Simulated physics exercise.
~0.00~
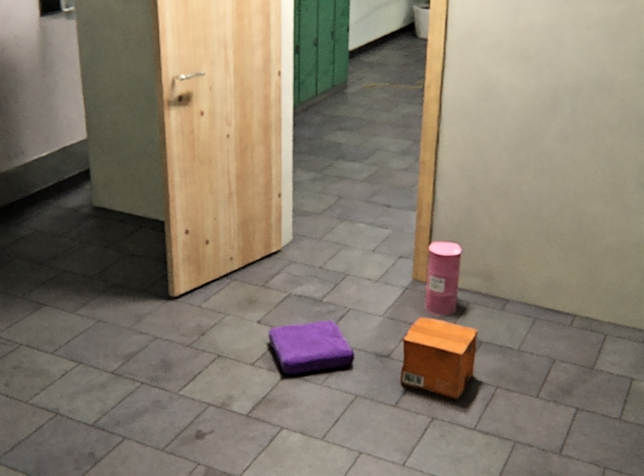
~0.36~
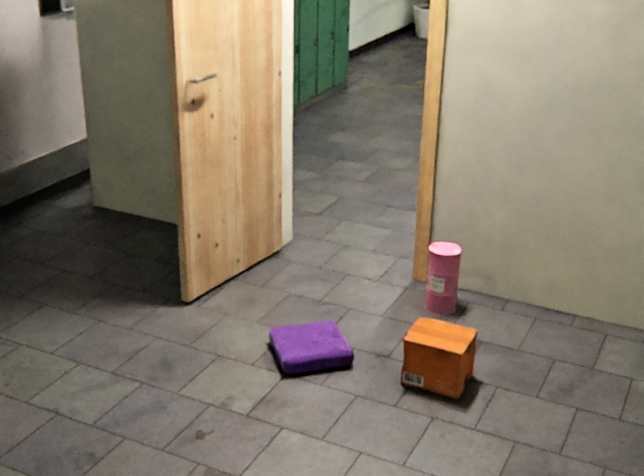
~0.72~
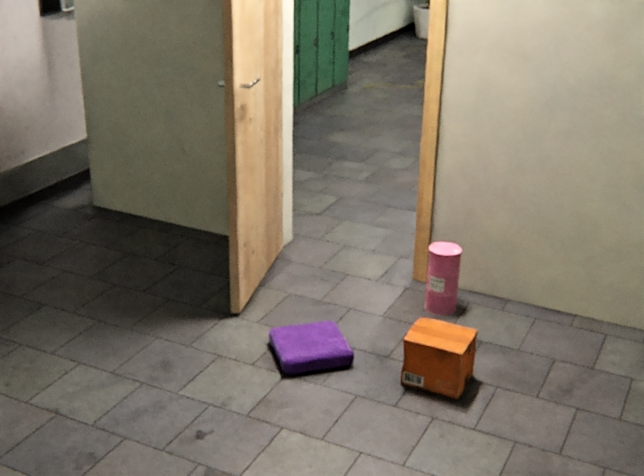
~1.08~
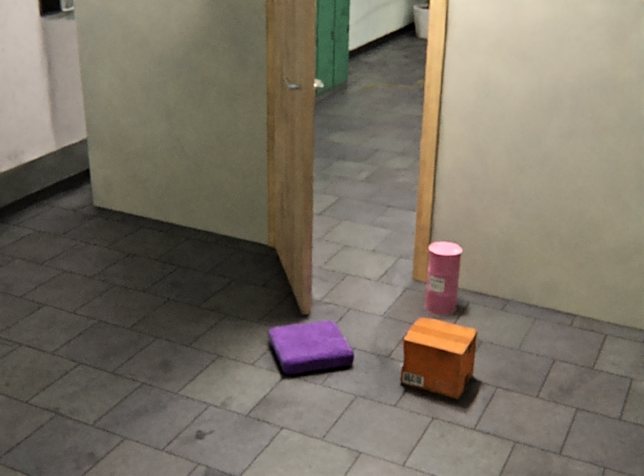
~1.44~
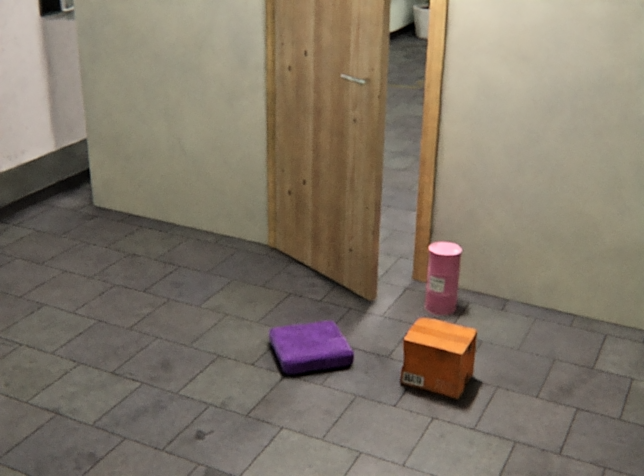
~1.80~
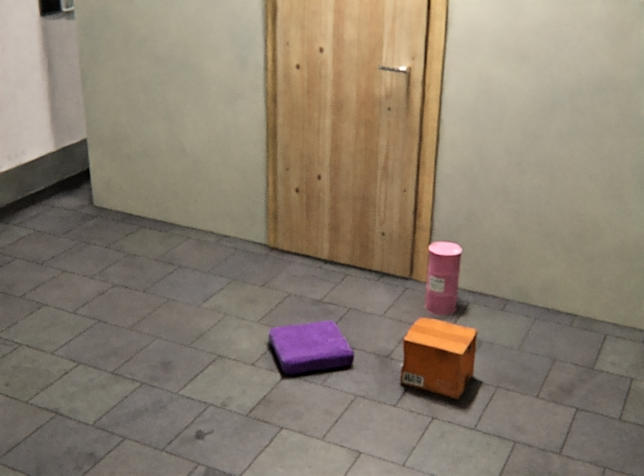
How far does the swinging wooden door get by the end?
It swings all the way to its frame and ends up fully shut, without disturbing the cushion, the box or the canister.
